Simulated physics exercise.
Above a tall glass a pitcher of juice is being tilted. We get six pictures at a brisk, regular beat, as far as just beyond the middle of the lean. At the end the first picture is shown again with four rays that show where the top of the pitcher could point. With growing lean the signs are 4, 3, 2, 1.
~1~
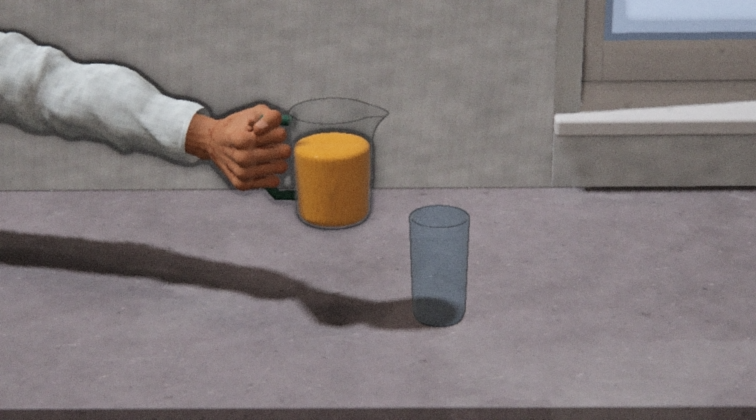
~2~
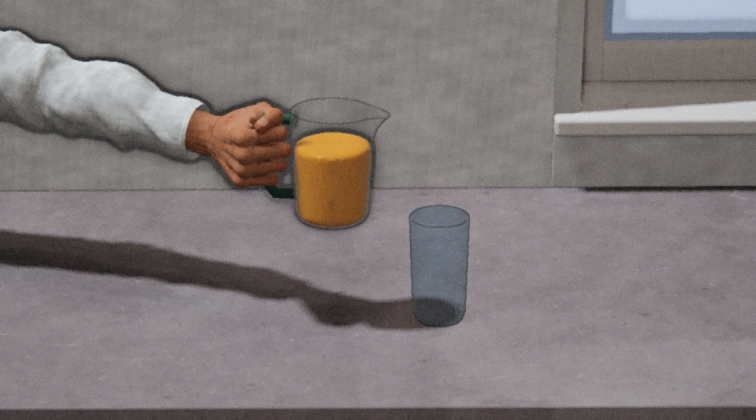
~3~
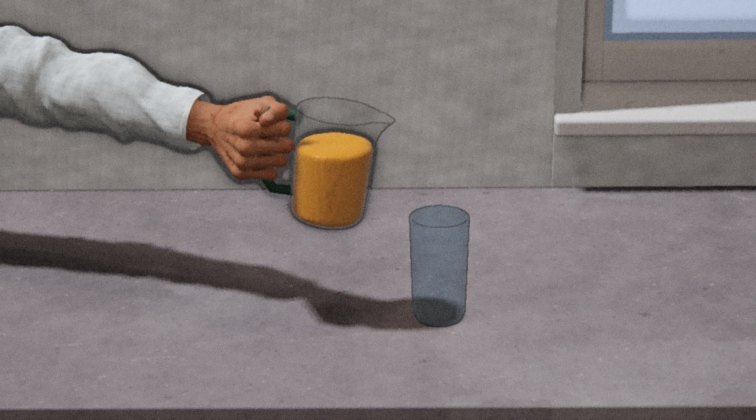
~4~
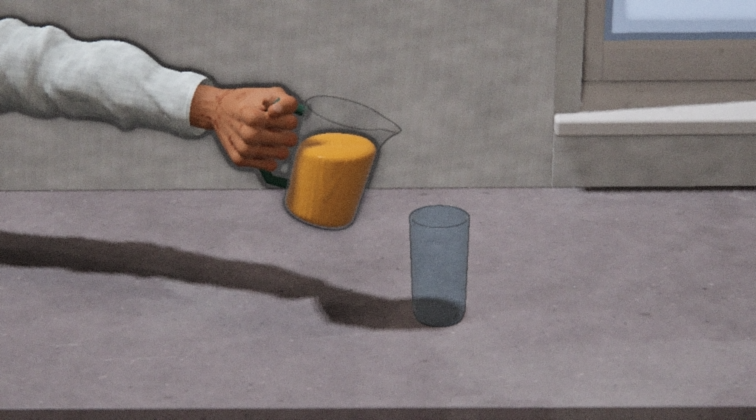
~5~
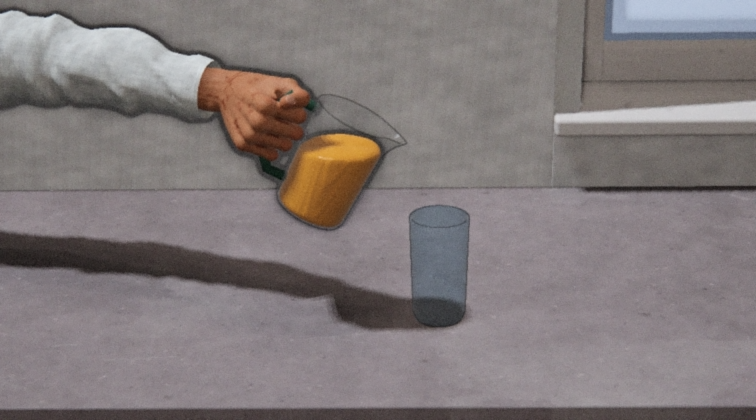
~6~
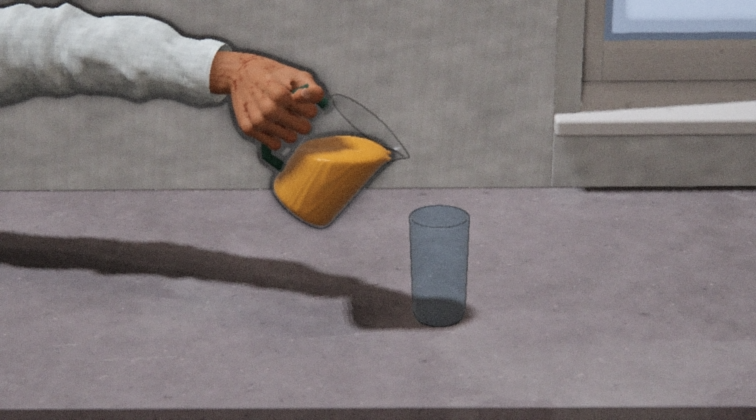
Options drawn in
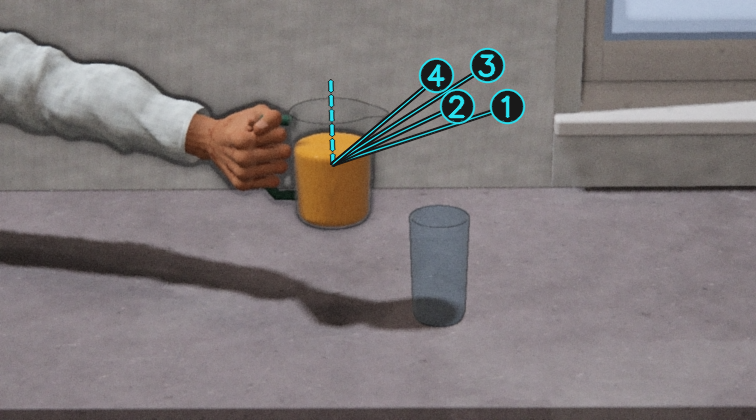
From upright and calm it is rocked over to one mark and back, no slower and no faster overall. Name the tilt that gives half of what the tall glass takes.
Take 1.
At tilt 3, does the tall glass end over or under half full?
Under half.
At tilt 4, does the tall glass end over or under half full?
Under.
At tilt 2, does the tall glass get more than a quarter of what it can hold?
Yes, it does.
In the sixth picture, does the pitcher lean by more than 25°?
Yes.
On the marked copy, 1 at (491, 112); 2 at (441, 112); 3 at (473, 74); 4 at (424, 87).
If 1 is chosen, the tall glass ends with about 52 % of what it can hold.
If 2 is chosen, the tall glass ends with about 35 % of what it can hold.
If 3 is chosen, the tall glass ends with about 21 % of what it can hold.
If 4 is chosen, the tall glass ends with about 11 % of what it can hold.
